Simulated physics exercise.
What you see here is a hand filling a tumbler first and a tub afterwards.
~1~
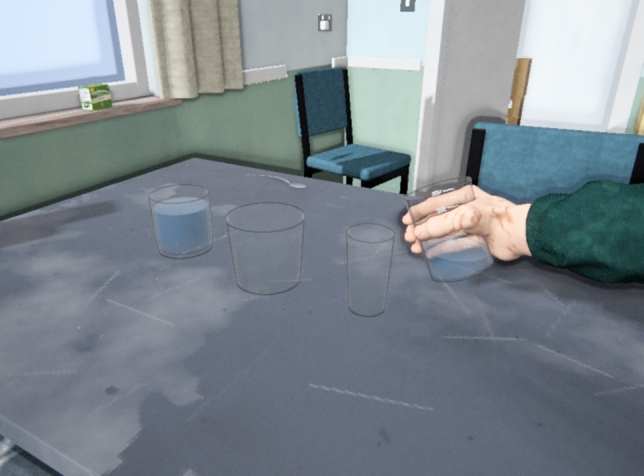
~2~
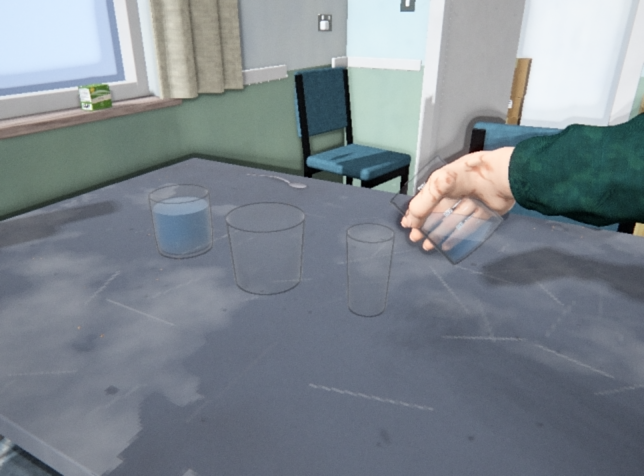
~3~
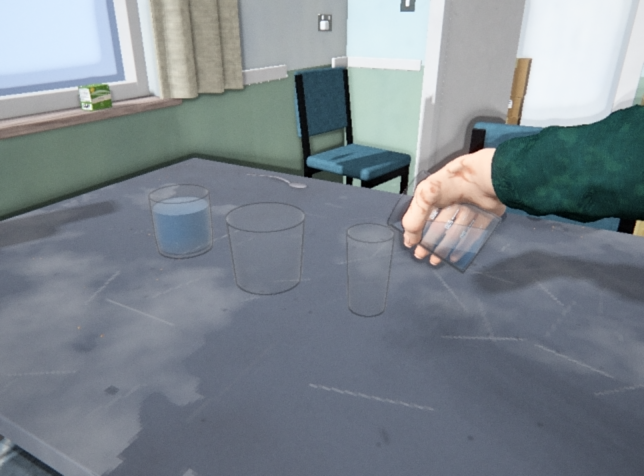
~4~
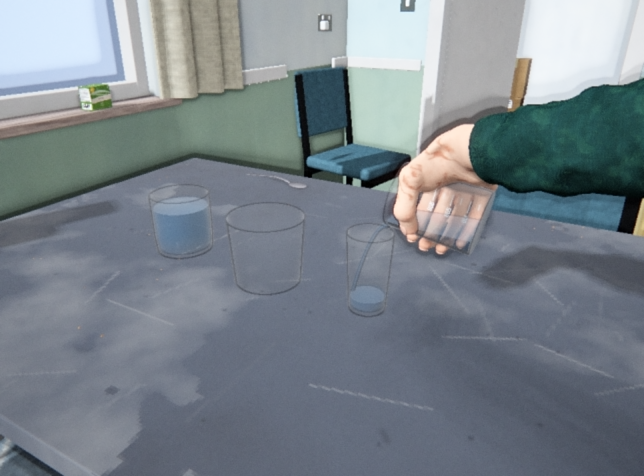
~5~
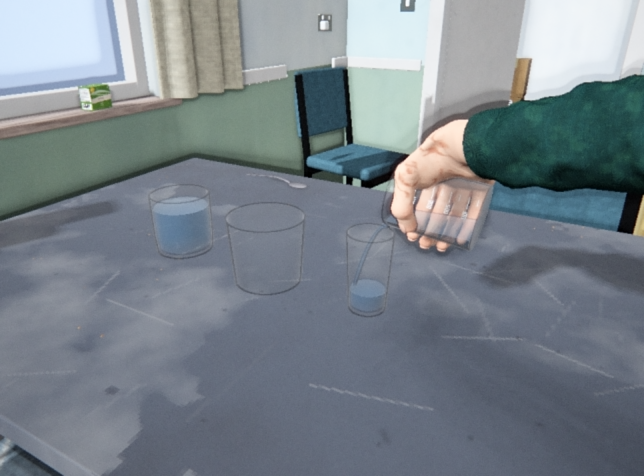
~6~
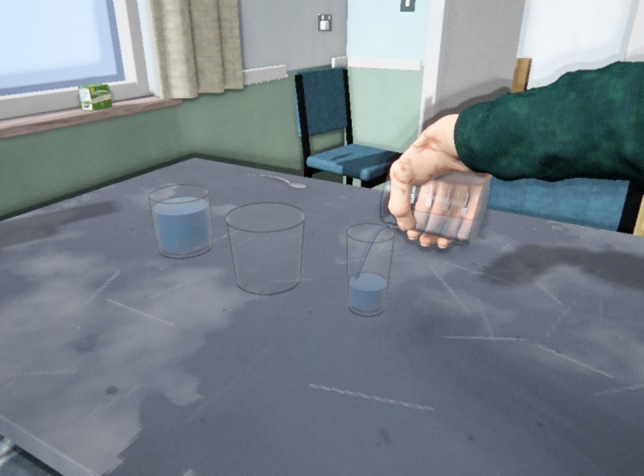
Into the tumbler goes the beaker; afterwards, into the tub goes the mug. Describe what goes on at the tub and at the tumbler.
Most likely the tub won't lose a drop. Most likely the tumbler won't lose a drop.
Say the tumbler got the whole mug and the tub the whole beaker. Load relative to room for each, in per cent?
About 190 % and 10 %.
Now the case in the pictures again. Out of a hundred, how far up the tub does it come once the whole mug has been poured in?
It comes up to some 55 per cent.
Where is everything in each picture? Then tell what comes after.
The first picture shows the hand lifts the beaker; beaker (449, 228) tipped 25° with all of its load; mug (183, 219) about three quarters full; tumbler (369, 268) empty; tub (267, 247) empty.
In the second picture, the beaker is brought over; beaker (445, 210) tipped 50° with all of its load; tumbler (369, 268) empty.
In the third picture, the beaker is brought over; beaker (442, 221) tipped 65° with all of its load; tumbler (369, 268) empty.
In the fourth picture, a stream runs into the tumbler; beaker (437, 208) tipped 80° with about three quarters of its load; tumbler nearly empty, surface at (367, 295).
In the fifth picture, a stream runs into the tumbler; beaker (435, 205) tipped 85° with about two thirds of its load; tub (267, 247) empty.
In the sixth picture, a stream runs into the tumbler; beaker (434, 202) tipped 85° with about a third of its load; mug about three quarters full, surface at (181, 206); tumbler about a third full, surface at (368, 282); tub (267, 247) empty.
Soon after, the tumbler is about half full.
In the end, the tub is about half full; the tumbler is about half full.
